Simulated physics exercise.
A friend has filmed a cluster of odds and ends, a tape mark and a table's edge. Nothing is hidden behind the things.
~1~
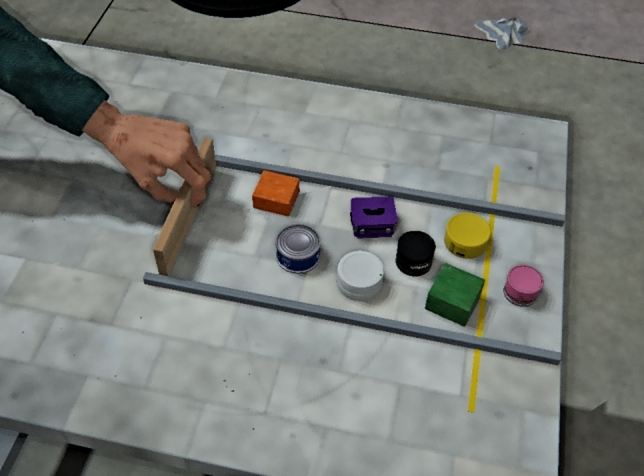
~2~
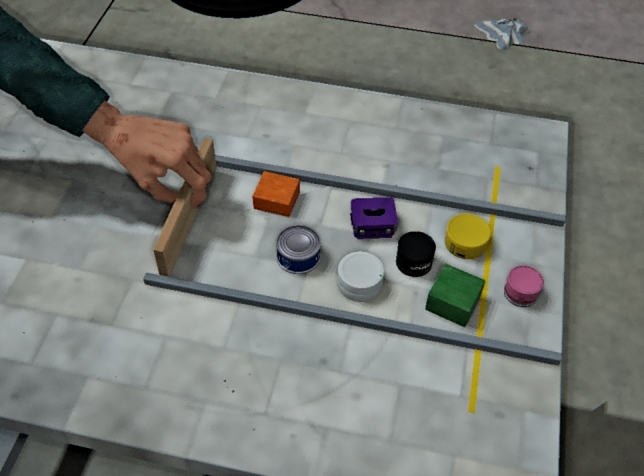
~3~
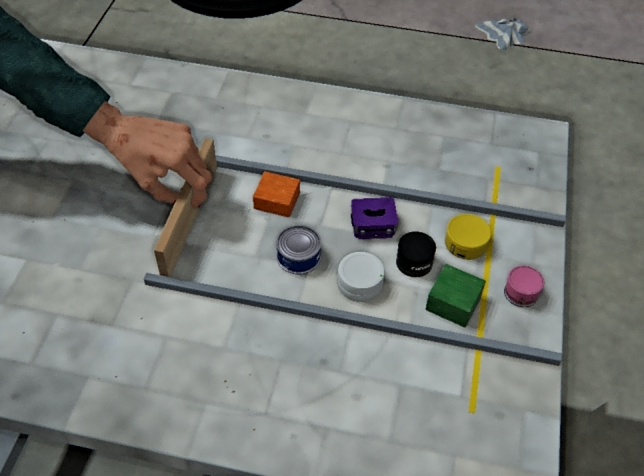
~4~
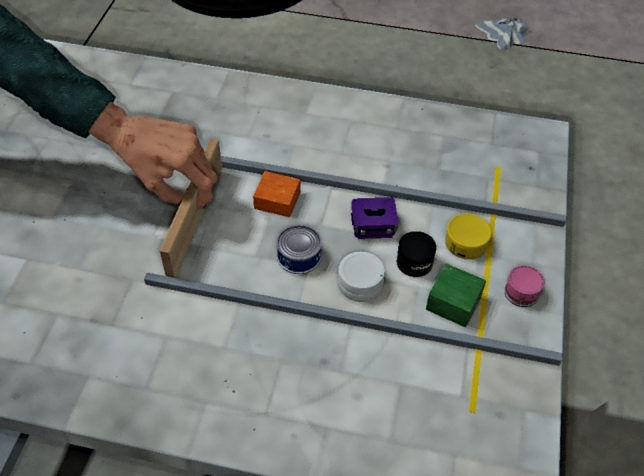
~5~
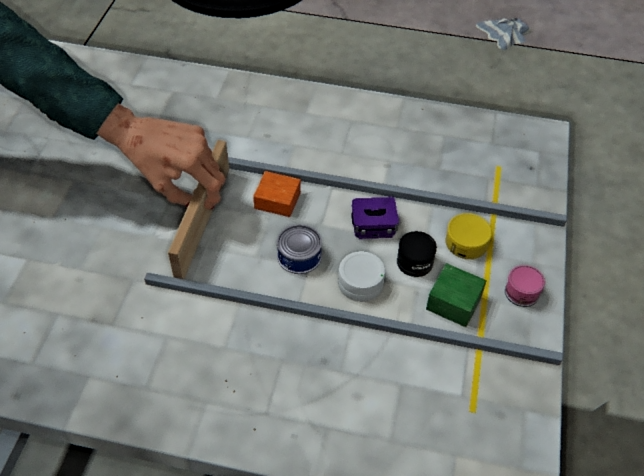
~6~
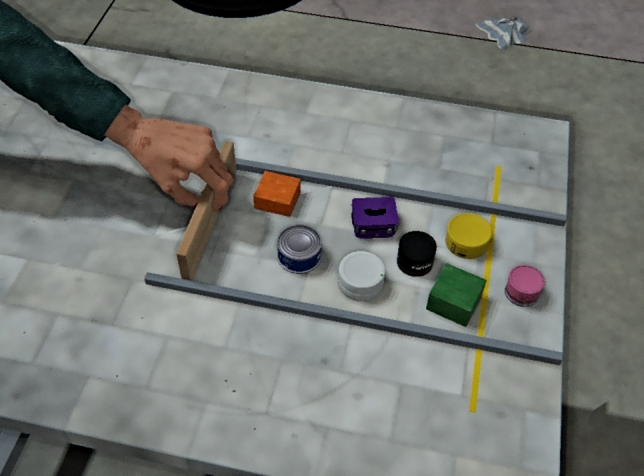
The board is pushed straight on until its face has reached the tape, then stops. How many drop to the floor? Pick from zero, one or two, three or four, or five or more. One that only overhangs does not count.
As it turns out, the number that fall off is one or two.
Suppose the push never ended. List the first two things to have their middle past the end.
They are the yellow tub, then the pink tin.
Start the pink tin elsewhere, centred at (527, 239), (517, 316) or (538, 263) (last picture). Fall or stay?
Place by place, it tumbles off; drops off; comes down.
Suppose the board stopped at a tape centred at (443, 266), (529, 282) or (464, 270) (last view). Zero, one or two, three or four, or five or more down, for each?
Taking them in turn, none; 5 or more; one to two.
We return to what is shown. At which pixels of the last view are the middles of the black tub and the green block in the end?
First (552, 278), then (554, 316).
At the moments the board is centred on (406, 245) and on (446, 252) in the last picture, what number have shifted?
7 and 8.
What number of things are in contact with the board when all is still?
In contact: 3.
Early on, none off yet; pink tin at rest near (524, 286); yellow tub at rest near (468, 236); green block at rest near (456, 295).
A while later, none off yet; pink tin at rest near (524, 286); yellow tub travelled a little near (483, 239); green block moving near (464, 299).
Further along, none off yet; pink tin travelled a little near (541, 289); yellow tub travelled well along near (556, 251); green block travelled about its own width near (509, 310).
Finally, the number that fall off is one or two; lost, yellow tub and pink tin.
